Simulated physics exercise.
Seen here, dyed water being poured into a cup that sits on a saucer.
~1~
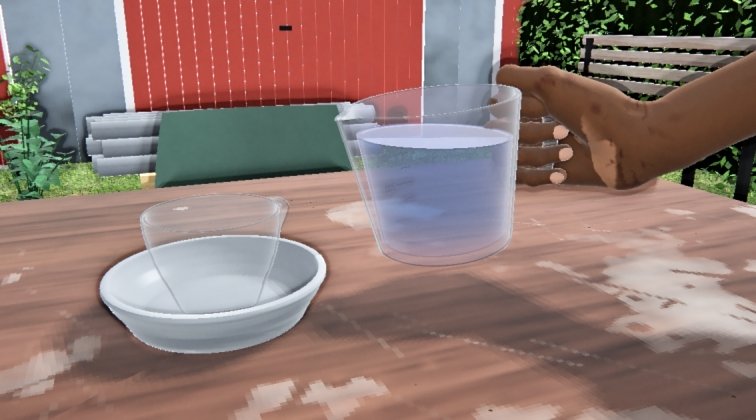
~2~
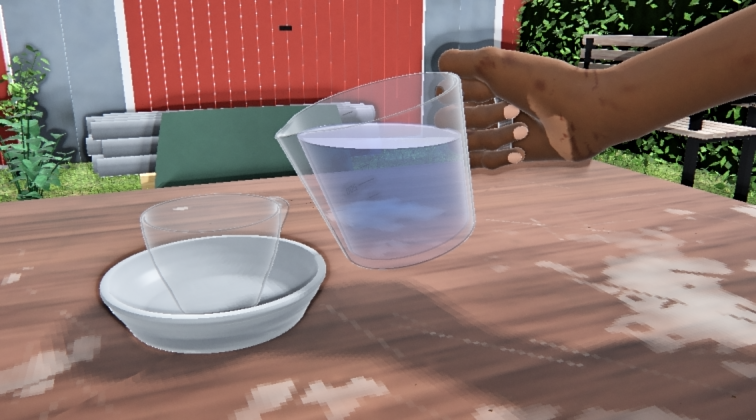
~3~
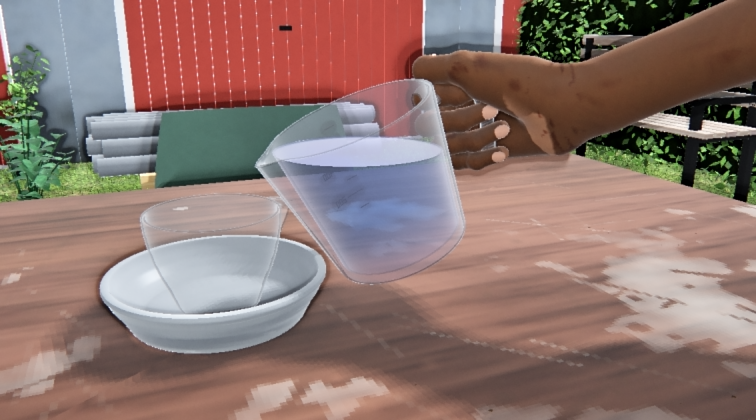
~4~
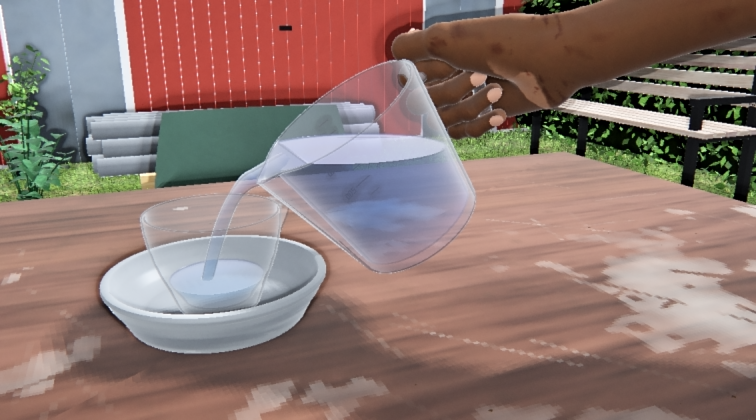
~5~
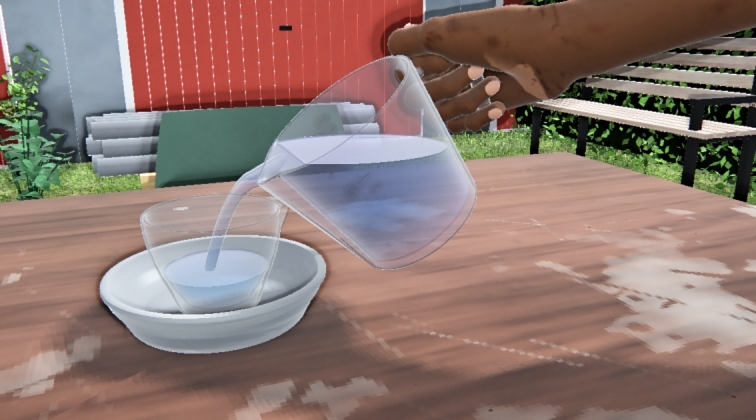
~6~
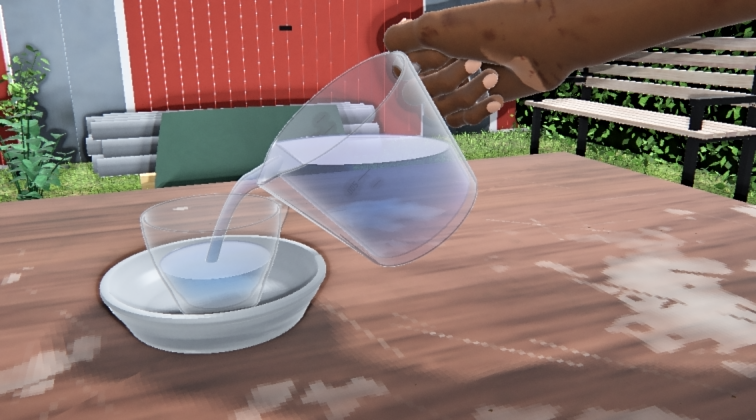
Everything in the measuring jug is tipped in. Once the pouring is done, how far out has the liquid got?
Both overflow.
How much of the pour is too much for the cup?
About 55 in a hundred.
A moment on, the cup is full to the brim; the saucer is wet, with room to spare.
Further on, the cup is full to the brim; the saucer is nearly full.
When it is over, the cup is full to the brim; the saucer is full and running over.
